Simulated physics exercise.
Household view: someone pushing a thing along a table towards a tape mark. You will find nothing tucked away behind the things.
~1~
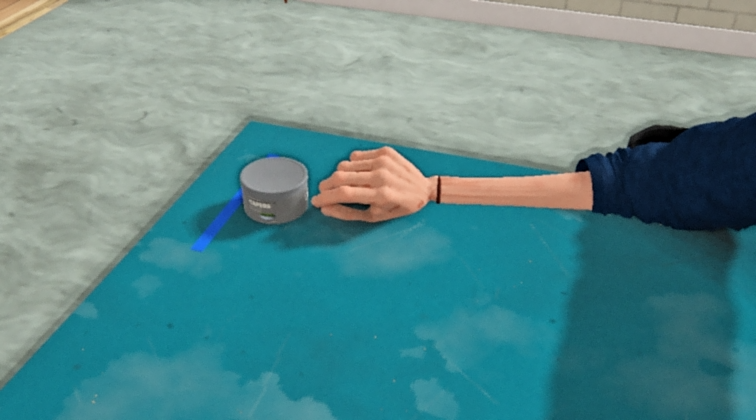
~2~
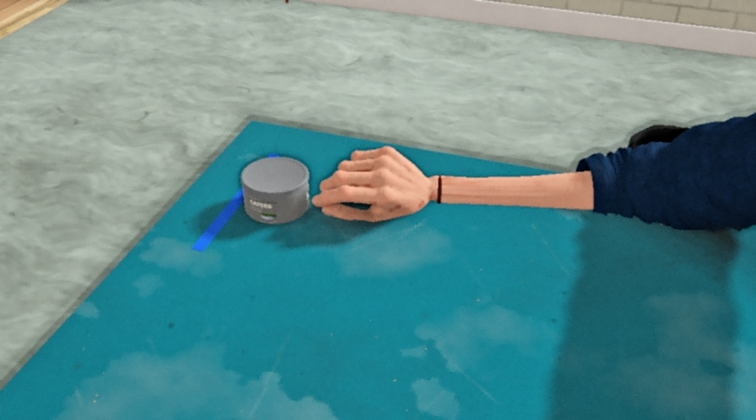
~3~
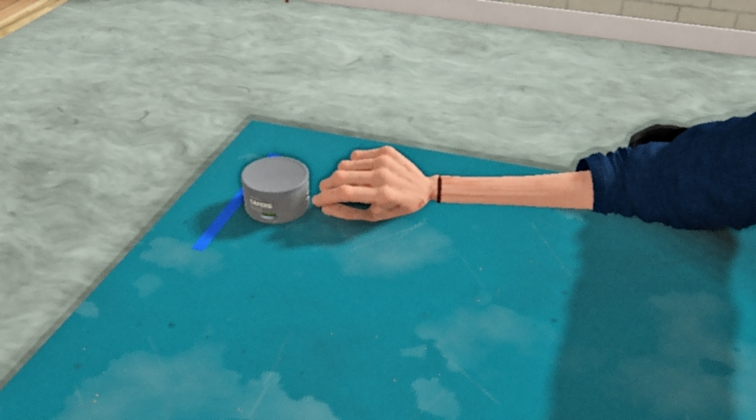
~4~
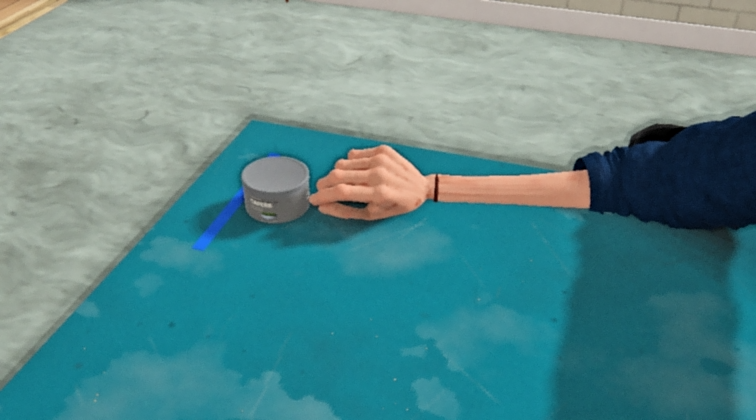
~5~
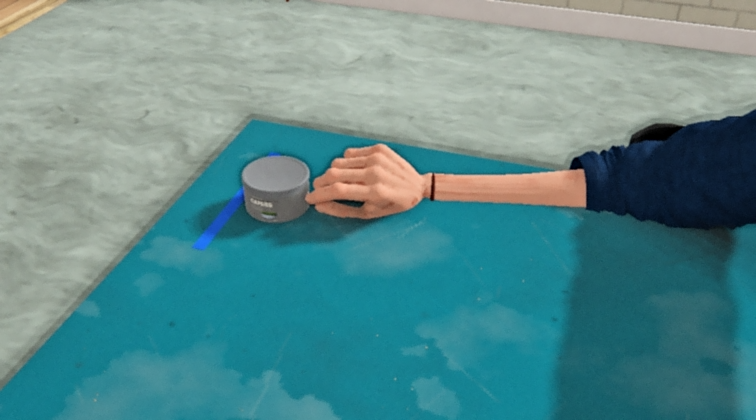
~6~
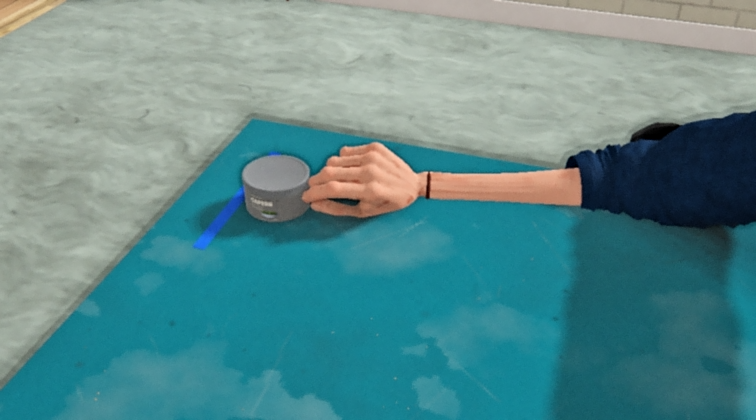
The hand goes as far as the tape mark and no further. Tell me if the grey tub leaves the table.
In this case the grey tub does not fall.
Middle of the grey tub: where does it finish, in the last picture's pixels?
It comes to rest at about (204, 175) in the last picture.
Then, 0.42 s past the last view, grey tub travelled a little near (255, 184).
Then, 0.88 s past the last view, grey tub travelled about its own width near (228, 179).
Finally, the grey tub is still on the table, near (204, 175).
